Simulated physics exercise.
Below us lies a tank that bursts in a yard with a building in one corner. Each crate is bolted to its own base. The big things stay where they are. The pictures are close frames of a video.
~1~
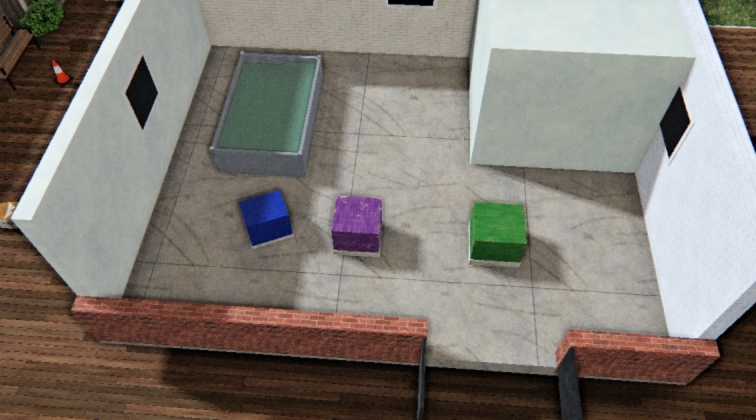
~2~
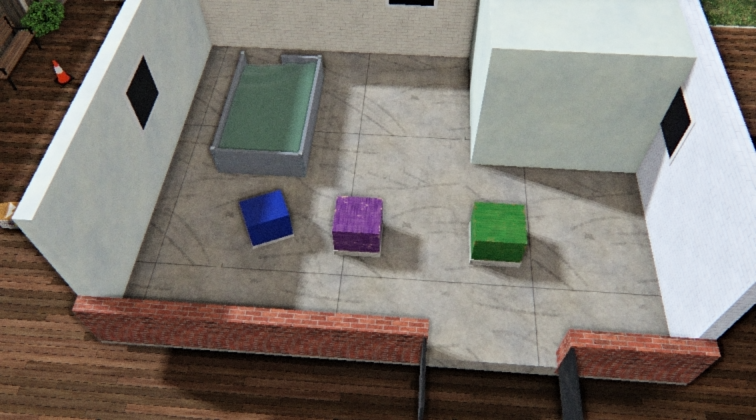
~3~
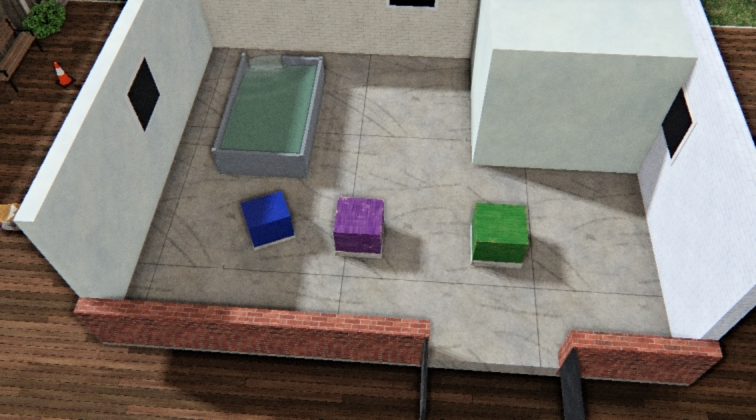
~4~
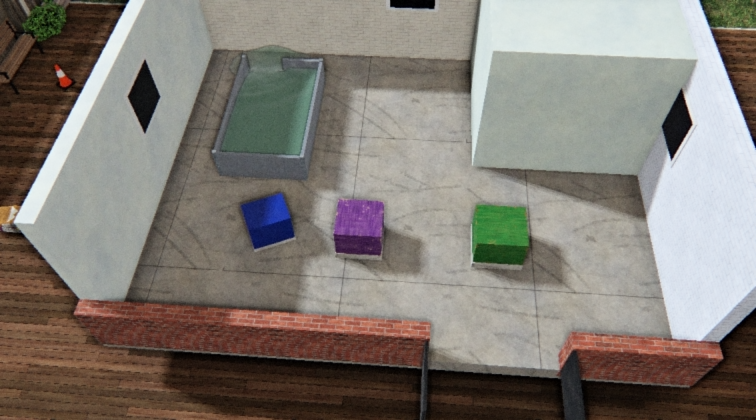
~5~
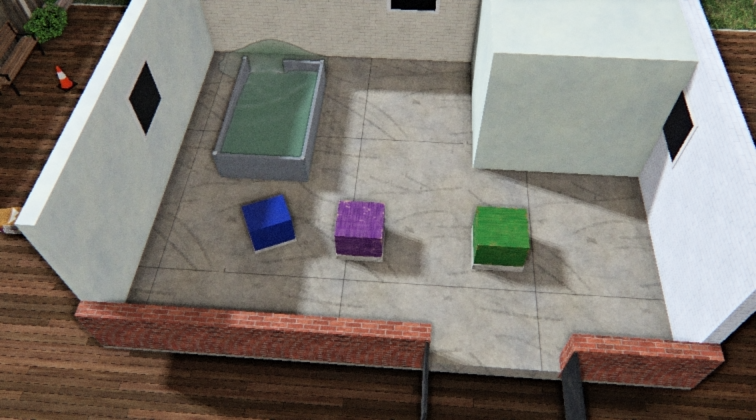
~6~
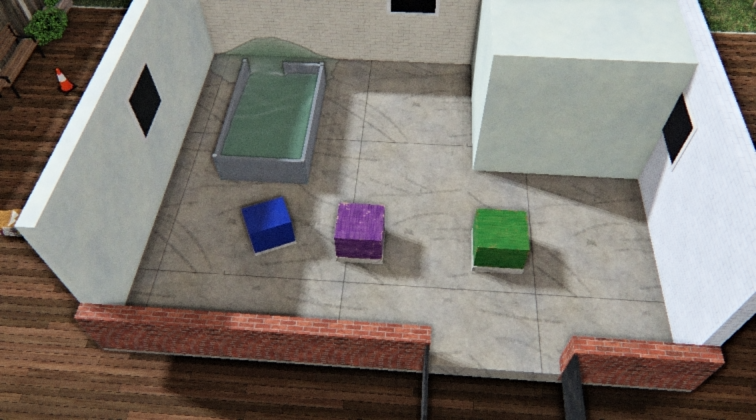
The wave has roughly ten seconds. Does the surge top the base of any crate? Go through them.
The purple crate stays dry; the blue crate stays dry; the green crate stays dry.
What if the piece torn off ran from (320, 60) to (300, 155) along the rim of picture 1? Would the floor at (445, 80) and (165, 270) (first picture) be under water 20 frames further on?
In turn: Under water, no water.
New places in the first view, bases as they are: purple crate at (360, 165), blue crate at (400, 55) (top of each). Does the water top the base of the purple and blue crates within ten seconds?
My reading: The purple crate is spared; the blue crate ends up wet.
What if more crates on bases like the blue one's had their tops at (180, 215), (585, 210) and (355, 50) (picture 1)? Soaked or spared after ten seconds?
In that order: Ends up wet, escapes it, ends up wet.
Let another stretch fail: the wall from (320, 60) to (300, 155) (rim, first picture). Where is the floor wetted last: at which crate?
Last comes the blue one.
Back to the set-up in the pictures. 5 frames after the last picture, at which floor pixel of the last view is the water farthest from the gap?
Roughly at (393, 66).
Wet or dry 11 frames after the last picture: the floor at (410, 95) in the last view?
There: Covered.
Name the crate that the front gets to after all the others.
That is the purple crate.
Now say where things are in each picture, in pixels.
The first frame shows still water in the tank at (270, 104).
In the second frame, water pours out on the tank's far side and has run to a hidden place.
In the third frame, water pours out on the tank's far side and has run to (285, 57).
In the fourth frame, water pours out on the tank's far side and has run to (247, 52).
In the fifth frame, water pours out on the tank's far side and has run to (232, 53).
In the sixth frame, water pours out on the tank's far side and has run to (220, 55).
A moment on, water covers 5 % of the floor; the purple crate not reached, the blue crate not reached, the green crate not reached.
Next, water covers 20 % of the floor; the purple crate not reached, the blue crate not reached, the green crate not reached.
Then, water covers 30 % of the floor; the purple crate not reached, the blue crate not reached, the green crate not reached.
Later, water covers 55 % of the floor; the purple crate water round its plinth, the blue crate water round its plinth, the green crate water round its plinth.
In the end, water covers 80 % of the floor; the purple crate stayed above the water, the blue crate stayed above the water, the green crate stayed above the water.
